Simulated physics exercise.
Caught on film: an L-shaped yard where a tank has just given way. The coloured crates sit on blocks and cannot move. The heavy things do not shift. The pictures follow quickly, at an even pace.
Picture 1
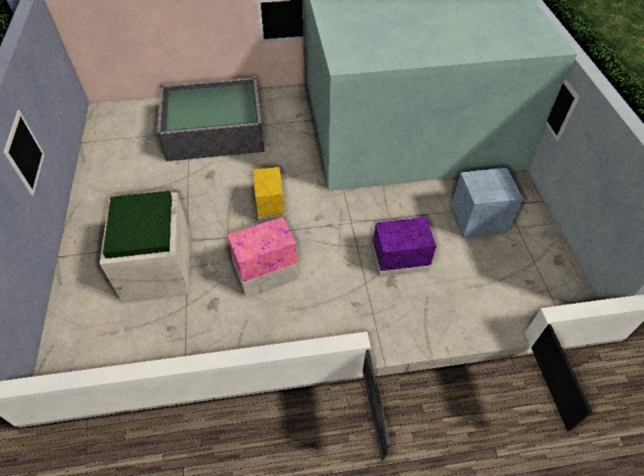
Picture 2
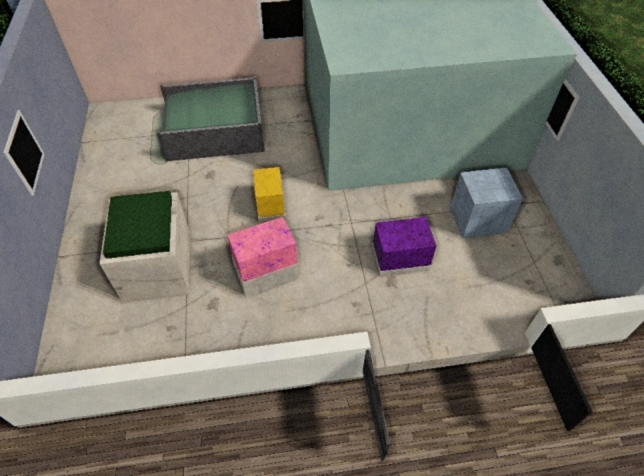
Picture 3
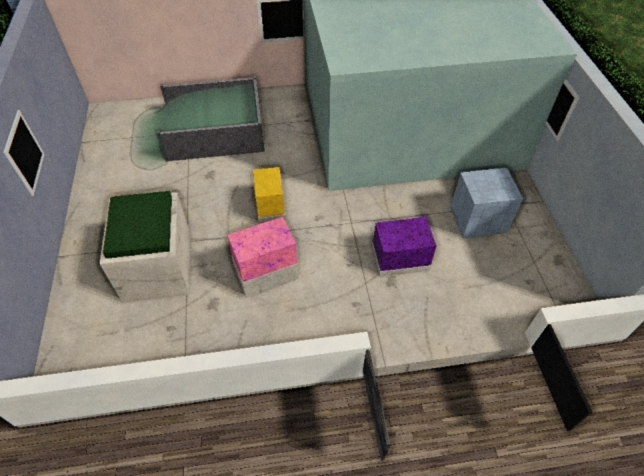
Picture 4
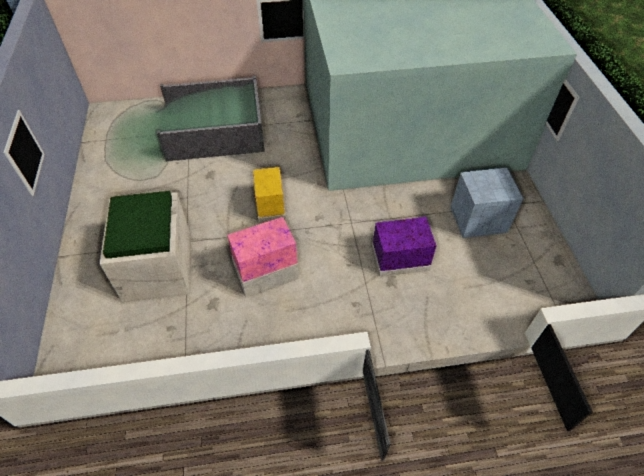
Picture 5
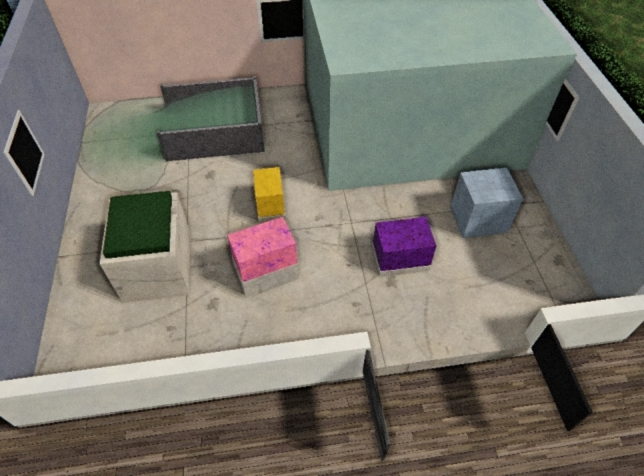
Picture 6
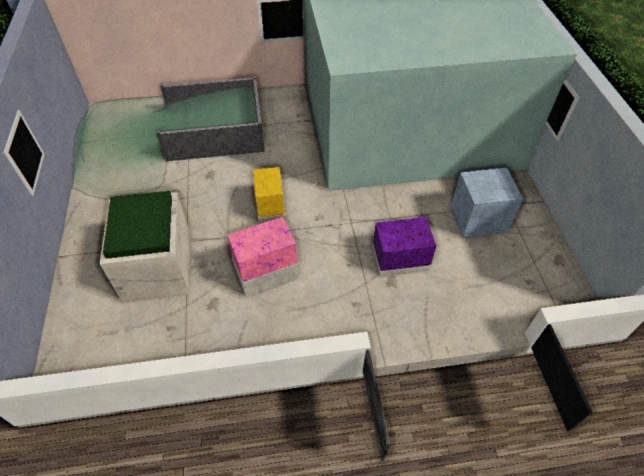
In a walled L-shaped yard with scattered coloured blocks, an open grey tank of greenish water stands whole near the back wall. Its left side gives way, and water pours out across the pale paving in a widening rounded sheet, spreading left to the side wall and forward toward the green-topped block.
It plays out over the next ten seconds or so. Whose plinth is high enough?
In the end: The yellow crate keeps dry; the purple crate keeps dry; the pink crate keeps dry.
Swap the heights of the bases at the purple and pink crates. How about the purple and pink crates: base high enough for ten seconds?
One by one: The purple crate remains dry; the pink crate remains dry.
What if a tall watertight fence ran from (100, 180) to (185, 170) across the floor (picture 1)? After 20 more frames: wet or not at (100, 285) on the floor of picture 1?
There: Covered.
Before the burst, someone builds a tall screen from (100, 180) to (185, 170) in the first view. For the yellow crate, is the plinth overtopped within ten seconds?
Then: Yellow is safe.
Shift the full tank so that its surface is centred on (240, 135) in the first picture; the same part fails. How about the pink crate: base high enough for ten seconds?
The pink crate remains dry.
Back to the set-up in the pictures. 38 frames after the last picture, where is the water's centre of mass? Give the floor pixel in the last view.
I would point to (178, 204).
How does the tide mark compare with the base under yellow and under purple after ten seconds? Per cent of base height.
Near 60 and 80 in a hundred.
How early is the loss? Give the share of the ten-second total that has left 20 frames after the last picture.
Some 0 per cent.
A moment on, water covers 15 % of the floor; the yellow crate not reached, the purple crate not reached, the pink crate not reached.
Next, water covers 20 % of the floor; the yellow crate not reached, the purple crate not reached, the pink crate not reached.
Then, water covers 35 % of the floor; the yellow crate not reached, the purple crate not reached, the pink crate not reached.
Later, water covers 65 % of the floor; the yellow crate water round its plinth, the purple crate not reached, the pink crate water round its plinth.
In the end, water covers 90 % of the floor; the yellow crate stayed above the water, the purple crate stayed above the water, the pink crate stayed above the water.
